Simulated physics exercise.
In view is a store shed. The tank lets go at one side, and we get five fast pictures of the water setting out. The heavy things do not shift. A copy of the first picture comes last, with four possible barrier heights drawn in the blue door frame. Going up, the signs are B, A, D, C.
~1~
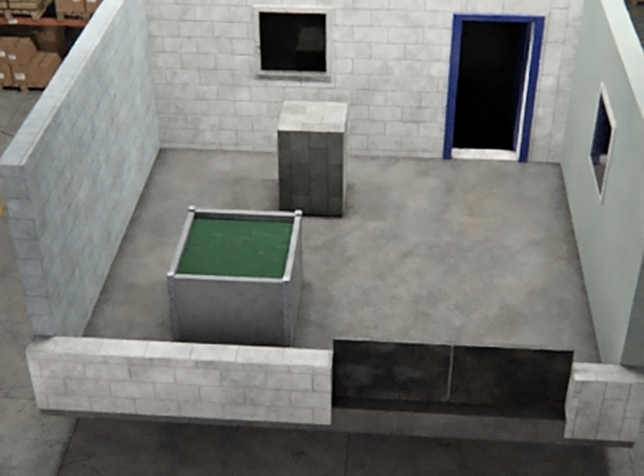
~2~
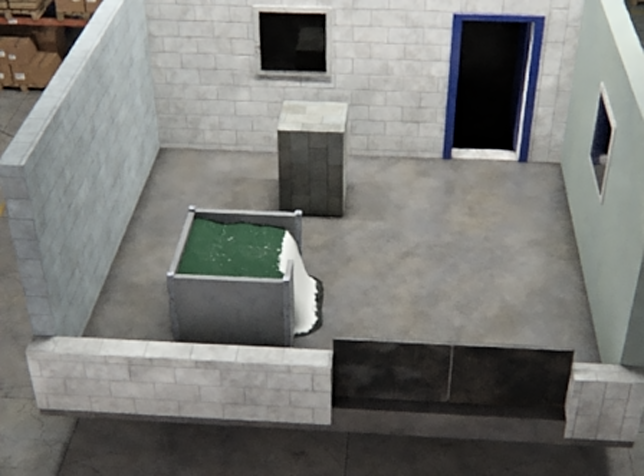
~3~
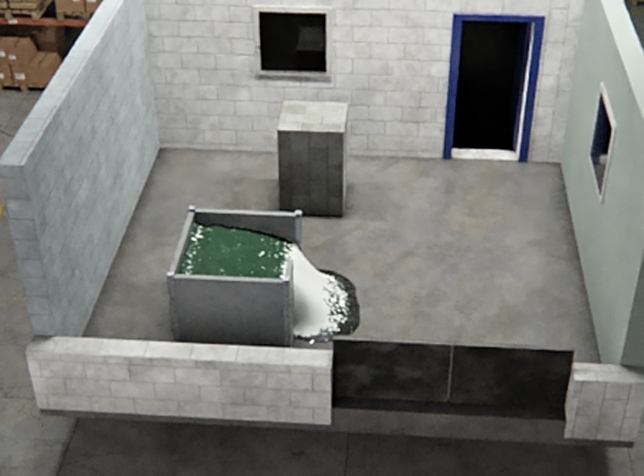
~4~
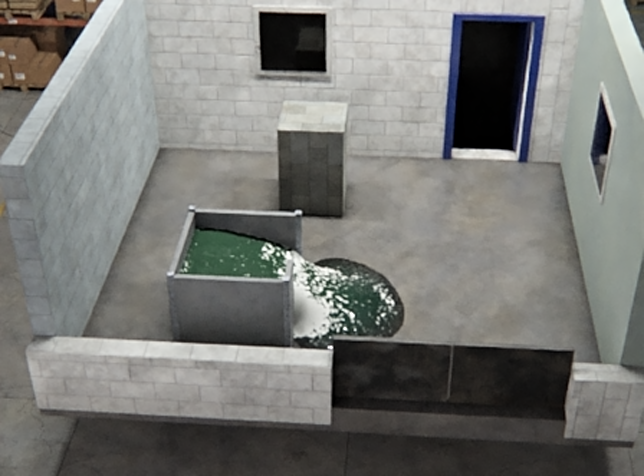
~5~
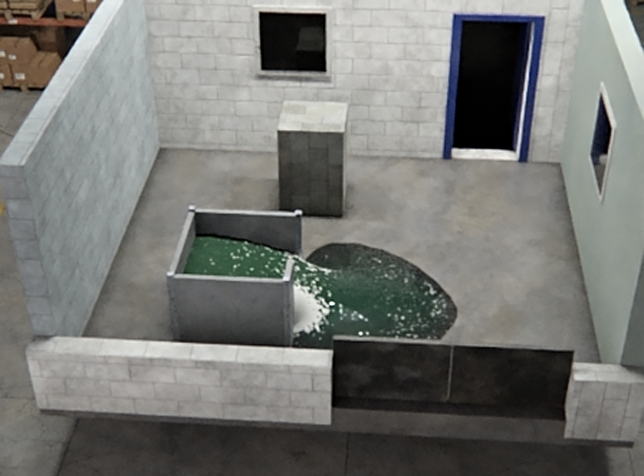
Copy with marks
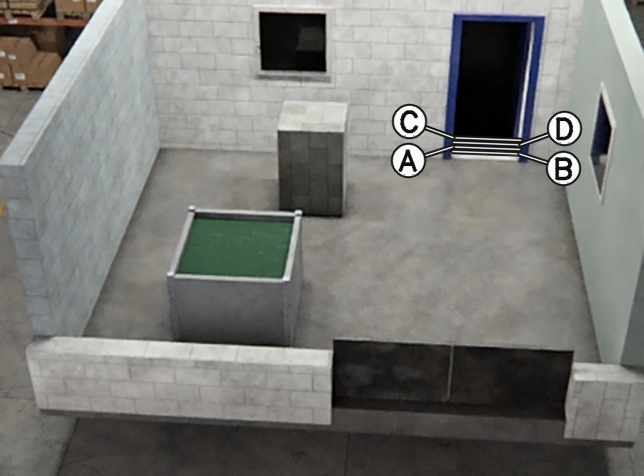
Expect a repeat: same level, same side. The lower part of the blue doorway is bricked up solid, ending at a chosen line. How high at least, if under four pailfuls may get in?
It is B.
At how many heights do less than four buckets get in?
All of the four.
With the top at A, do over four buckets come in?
No.
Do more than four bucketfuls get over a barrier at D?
No, not at all.
On the marked copy, A at (486, 148); B at (485, 152); C at (487, 139); D at (486, 143); from the bottom up B, A, D, C.
With A, nothing gets over.
With B, a splash gets over, under a bucket.
With C, nothing gets over.
With D, nothing gets over.
